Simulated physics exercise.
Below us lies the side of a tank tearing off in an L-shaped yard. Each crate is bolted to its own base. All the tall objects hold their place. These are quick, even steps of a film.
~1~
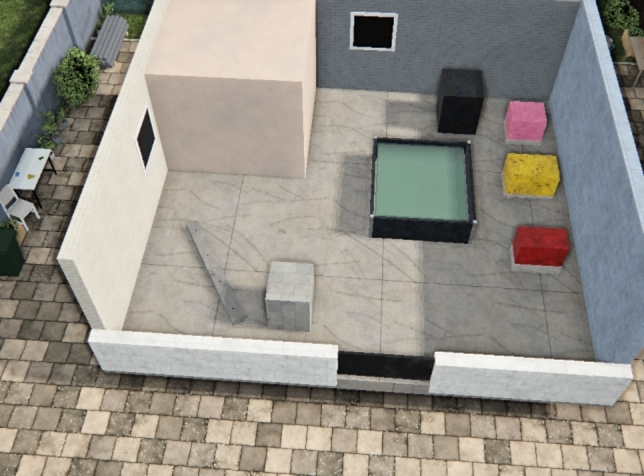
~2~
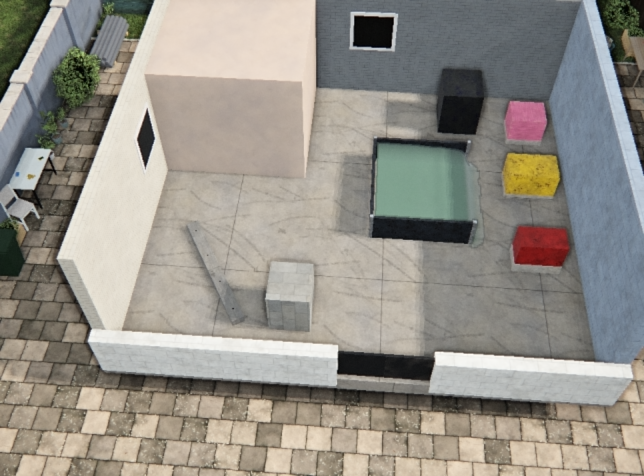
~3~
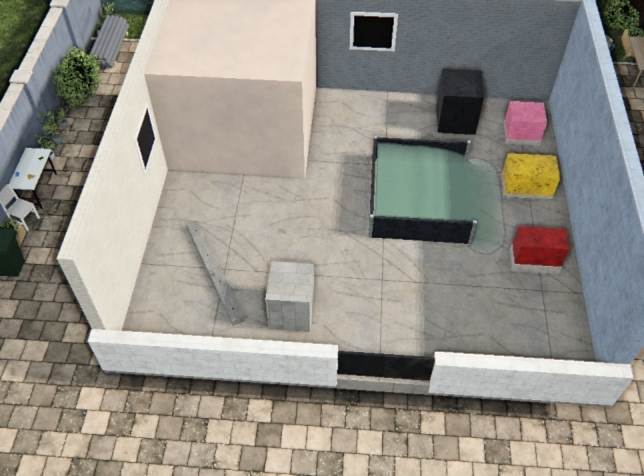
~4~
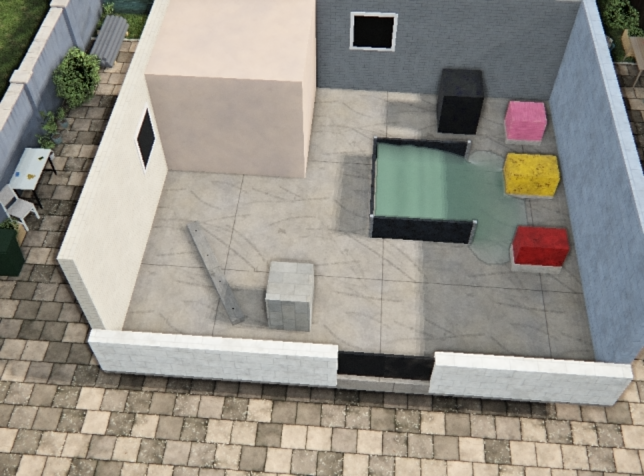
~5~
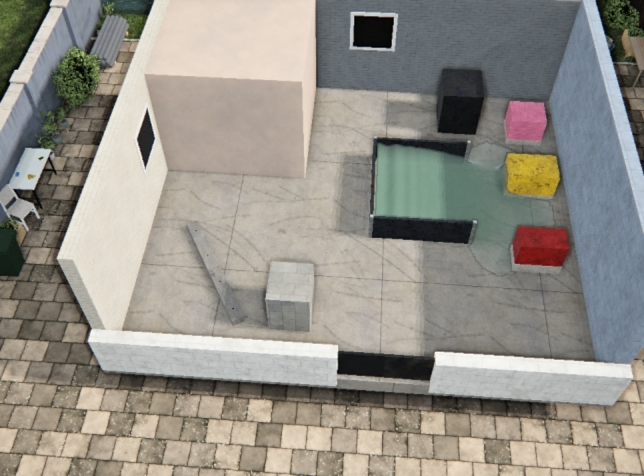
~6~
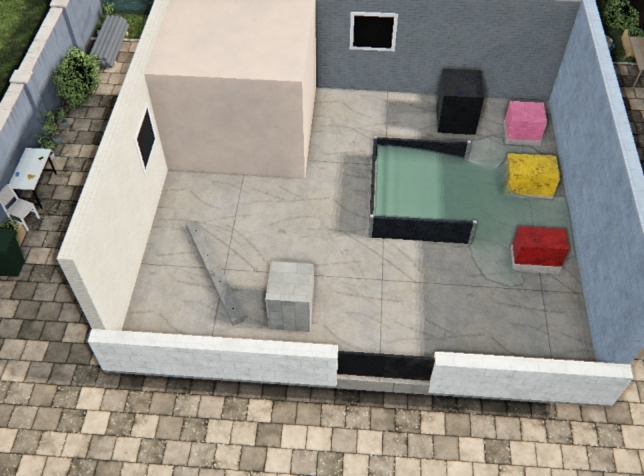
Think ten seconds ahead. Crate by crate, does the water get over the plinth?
One by one: The pink crate is soaked; the red crate is soaked; the yellow crate is soaked.
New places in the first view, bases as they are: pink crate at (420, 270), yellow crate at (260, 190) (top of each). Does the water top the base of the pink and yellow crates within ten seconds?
Pink escapes it; yellow is spared.
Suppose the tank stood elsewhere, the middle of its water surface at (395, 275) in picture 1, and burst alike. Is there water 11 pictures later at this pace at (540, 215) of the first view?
Answer: Under water.
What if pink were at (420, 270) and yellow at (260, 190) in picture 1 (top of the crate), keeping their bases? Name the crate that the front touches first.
That is the one in red.
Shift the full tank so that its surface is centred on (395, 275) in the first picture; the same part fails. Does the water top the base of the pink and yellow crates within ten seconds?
The pink crate keeps dry; the yellow crate is topped.
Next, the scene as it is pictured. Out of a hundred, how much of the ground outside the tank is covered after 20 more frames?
I make it 35 per cent.
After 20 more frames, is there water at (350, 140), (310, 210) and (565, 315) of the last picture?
In that order: Free of water, no water, flooded.
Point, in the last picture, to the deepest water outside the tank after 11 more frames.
Near (560, 243).
A moment on, water covers 15 % of the floor; the pink crate water round its plinth, the red crate water round its plinth, the yellow crate water round its plinth.
Next, water covers 25 % of the floor; the pink crate water round its plinth, the red crate water round its plinth, the yellow crate water round its plinth.
Then, water covers 35 % of the floor; the pink crate water round its plinth, the red crate water round its plinth, the yellow crate water round its plinth.
Later, water covers 55 % of the floor; the pink crate water round its plinth, the red crate water round its plinth, the yellow crate water round its plinth.
In the end, water covers 80 % of the floor; the pink crate was topped, the red crate was topped, the yellow crate was topped.
